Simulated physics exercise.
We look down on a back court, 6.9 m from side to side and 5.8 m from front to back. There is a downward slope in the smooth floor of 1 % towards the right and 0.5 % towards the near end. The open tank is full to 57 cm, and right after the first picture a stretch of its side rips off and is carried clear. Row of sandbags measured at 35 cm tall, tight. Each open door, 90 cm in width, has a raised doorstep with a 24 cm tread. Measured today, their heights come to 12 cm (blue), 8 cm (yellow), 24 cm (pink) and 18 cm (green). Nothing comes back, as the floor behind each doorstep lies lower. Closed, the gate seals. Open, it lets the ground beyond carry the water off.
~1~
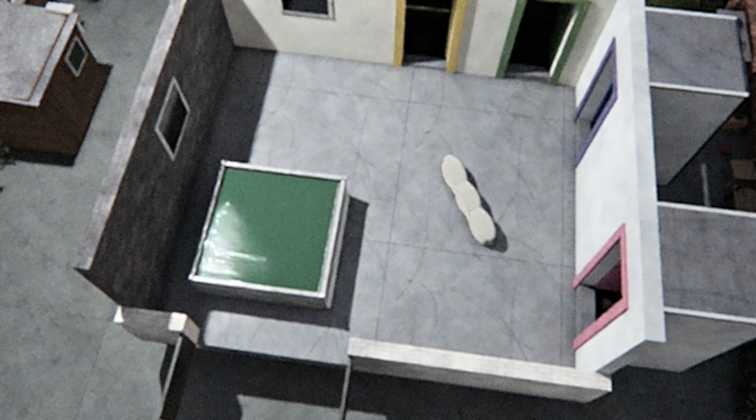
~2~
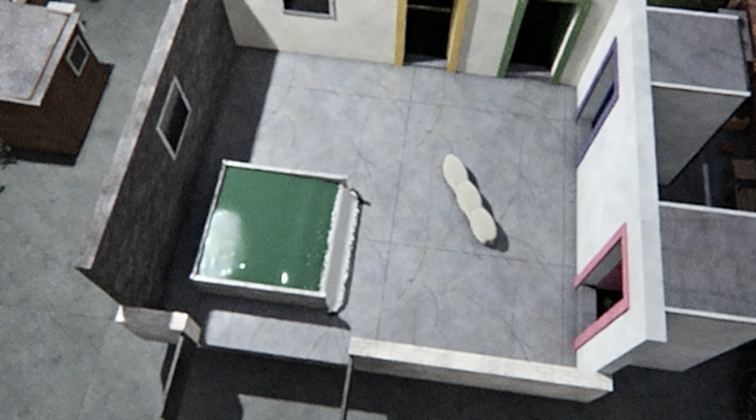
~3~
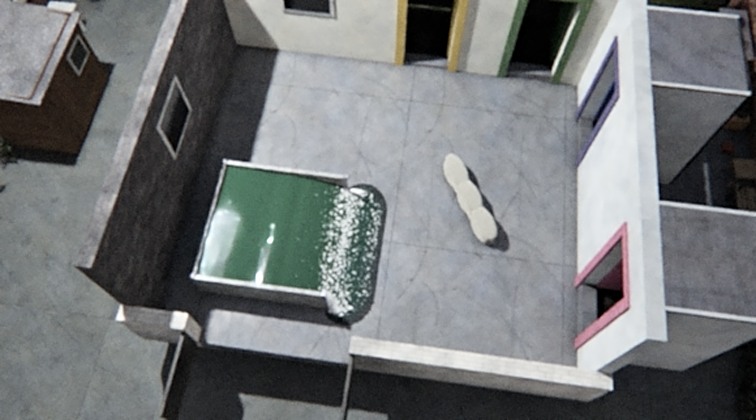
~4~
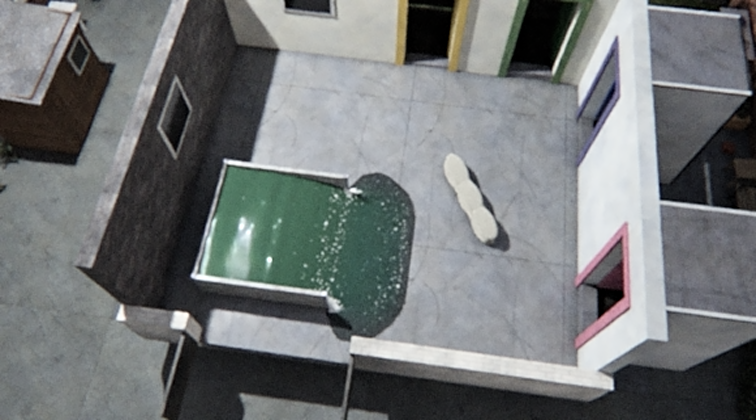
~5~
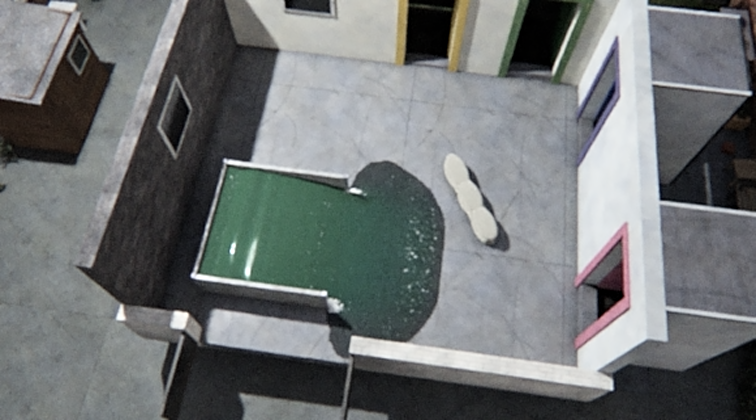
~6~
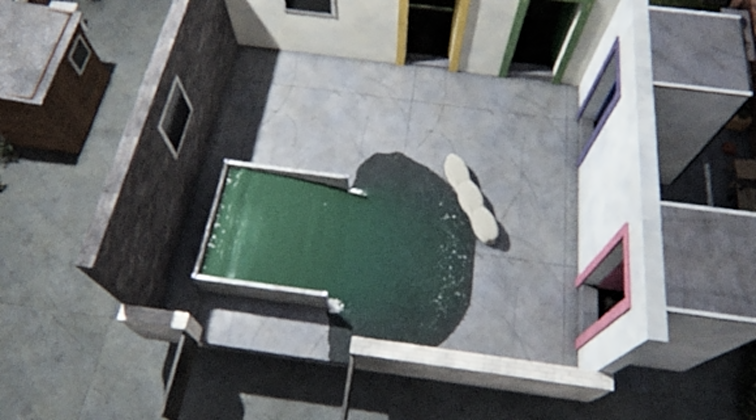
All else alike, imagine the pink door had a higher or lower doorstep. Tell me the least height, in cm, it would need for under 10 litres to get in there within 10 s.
You would need roughly 34 cm.
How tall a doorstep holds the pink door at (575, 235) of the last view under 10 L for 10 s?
About 12.0 cm.
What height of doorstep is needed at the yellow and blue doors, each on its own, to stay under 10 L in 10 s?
Some 9.0 cm for yellow, some 10.5 cm for blue.
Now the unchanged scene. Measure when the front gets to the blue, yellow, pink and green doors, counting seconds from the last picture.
The blue door gets it at 2.2 s, the yellow door at 2.2 s, the pink door at 0.5 s and the green door at 2.2 s.
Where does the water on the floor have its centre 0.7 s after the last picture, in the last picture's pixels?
My guess is close to (345, 250).
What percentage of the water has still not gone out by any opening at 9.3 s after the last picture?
I'd estimate some 92 in a hundred.
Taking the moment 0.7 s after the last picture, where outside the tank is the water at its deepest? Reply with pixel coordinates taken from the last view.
(463, 230).
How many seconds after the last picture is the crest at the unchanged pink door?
That happens close to 2.0 s on the clock.
Then, 0.7 s after the last picture water covers 30 % of the floor, deepest (33 cm) near (463, 230); 18 cm at the pink door, 0 litres in over its 24 cm doorstep.
Then, 2.3 s after the last picture water covers 45 % of the floor, deepest (40 cm) near (509, 349); 36 cm at the pink door, 48 litres in over its 24 cm doorstep.
Then, 9.3 s after the last picture water covers 95 % of the floor, deepest (12 cm) near (202, 168); 8 cm at the pink door, 83 litres in over its 24 cm doorstep.
At the pink door as built, the water peaked near 37 cm, 2.1 s after the last picture.
Run again over the same 10 s with other heights there, 38 litres in over 28.5 cm, 3 litres over 38 cm. The limit of 10 litres is kept from about 34 cm up.
